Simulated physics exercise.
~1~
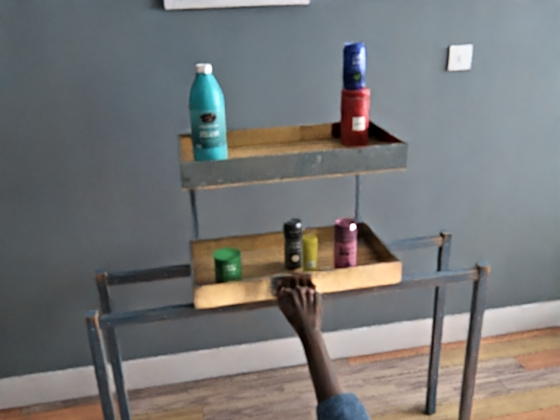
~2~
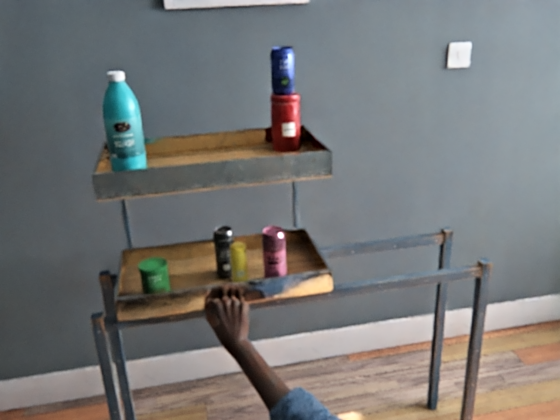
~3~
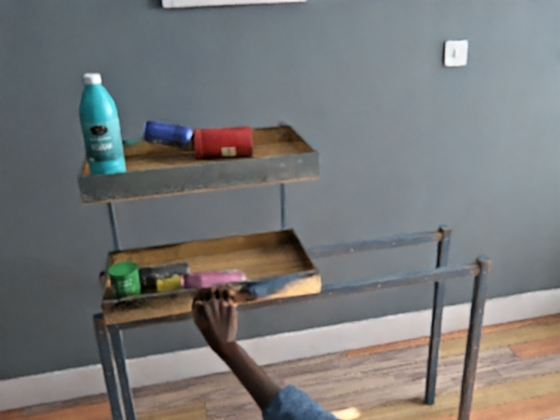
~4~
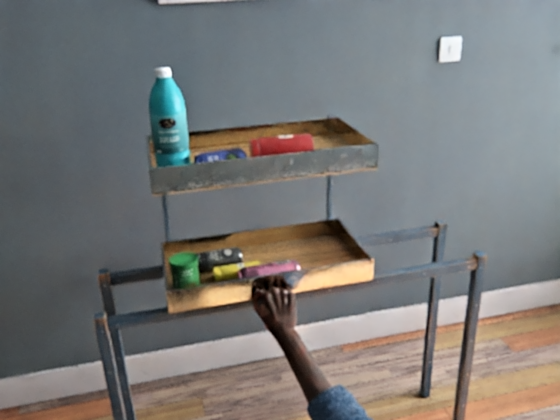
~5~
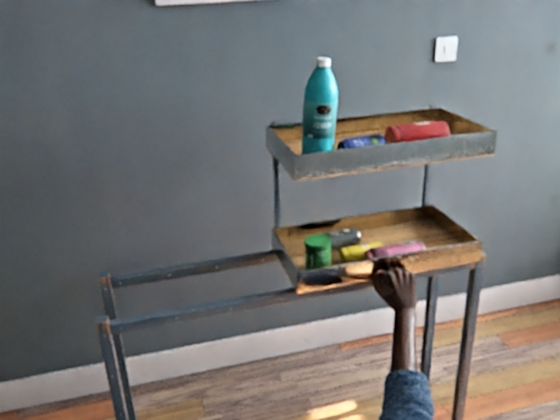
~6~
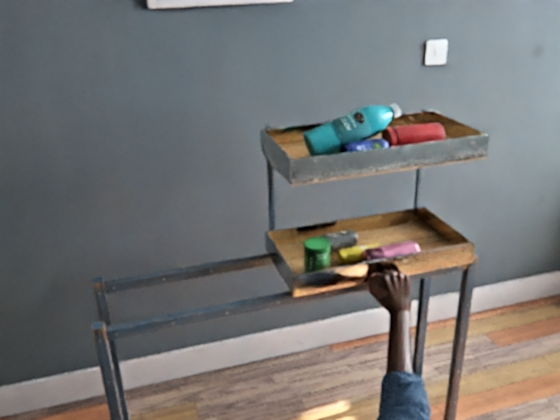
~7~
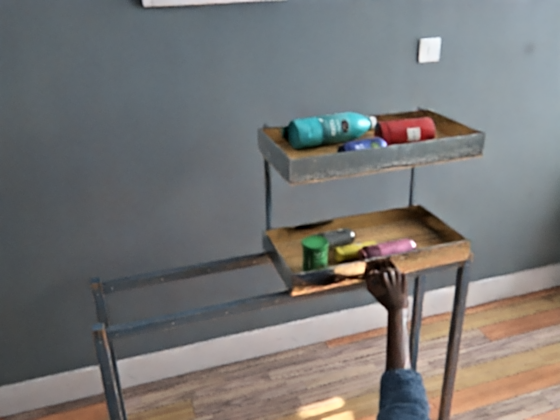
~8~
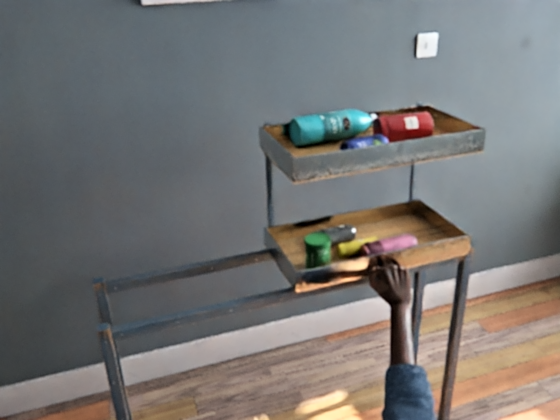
A hand in a blue sleeve grips the front of a wooden two-tier tray on metal rails, seen from the front and slightly above, against a grey wall over a plank floor. The upper shelf holds a turquoise bottle at left and a blue can above a red jar at right; below stand a green tin, a dark can, a yellow shaker and a pink can. The tray moves left, and the blue can, red jar, dark can, yellow shaker and pink can topple. It then travels right to the far end, where the turquoise bottle tips over. Finally only the green tin stands upright.
